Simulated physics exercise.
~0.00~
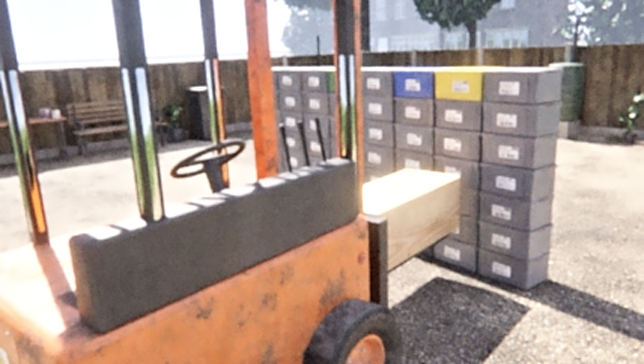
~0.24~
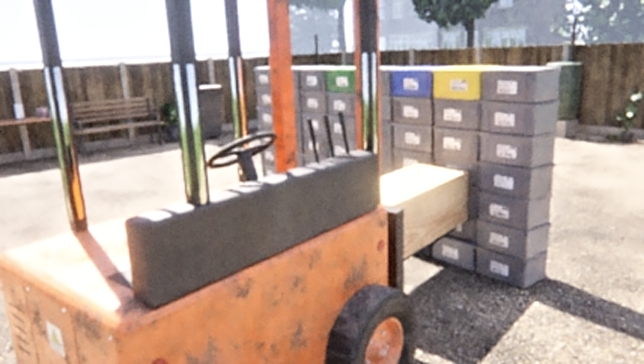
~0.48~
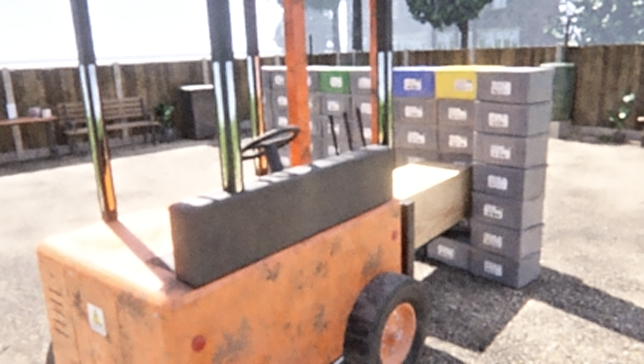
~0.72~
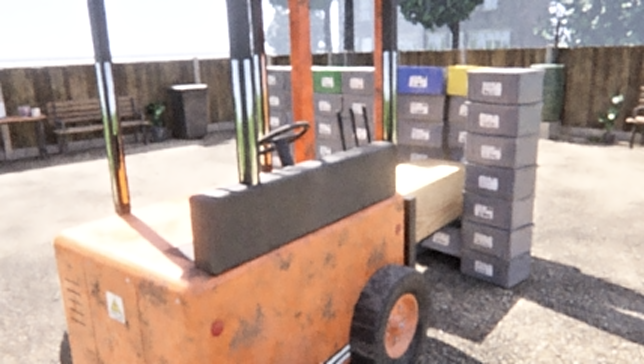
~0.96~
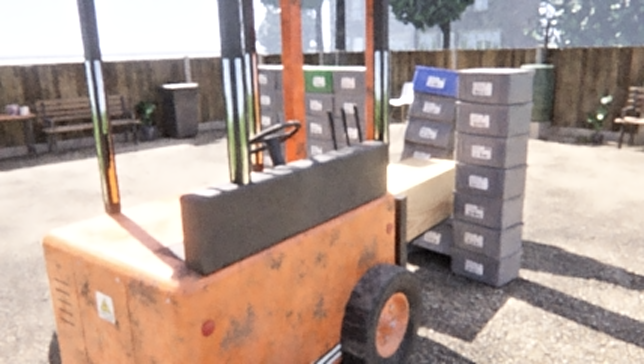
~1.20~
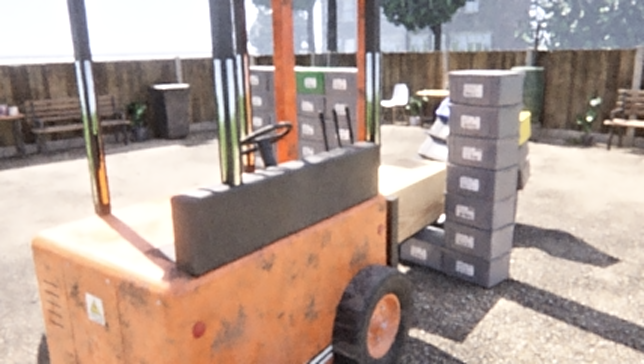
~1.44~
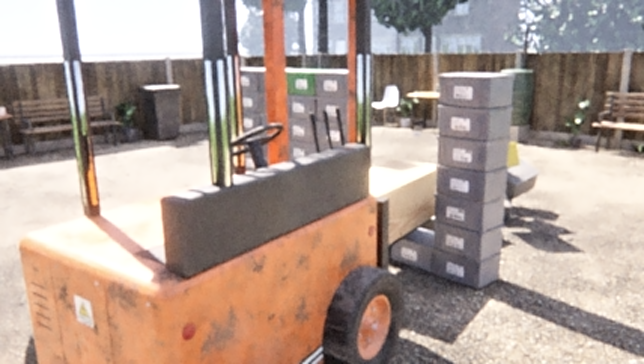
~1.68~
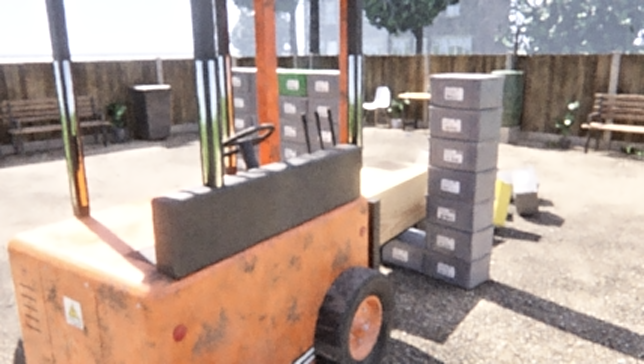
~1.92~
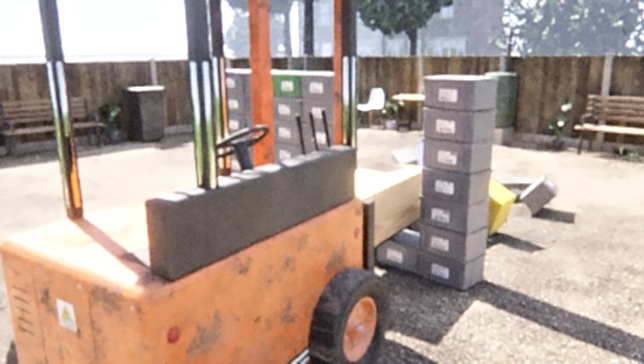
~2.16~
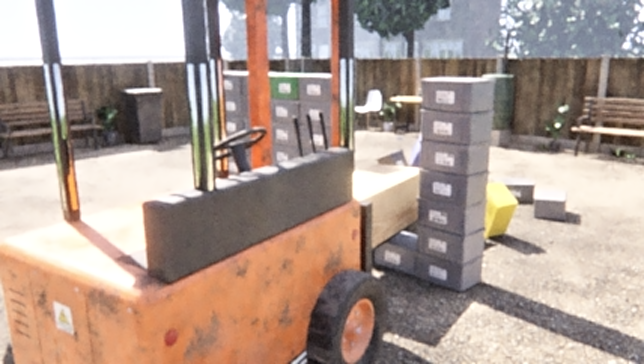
The clip shows an orange forklift in a fenced yard pushing a wooden case into a wall of stacked gray totes, twisting the right-hand part until the blue and yellow totes and others fall behind, leaving one tall column standing beside the case and the green tote's section upright.
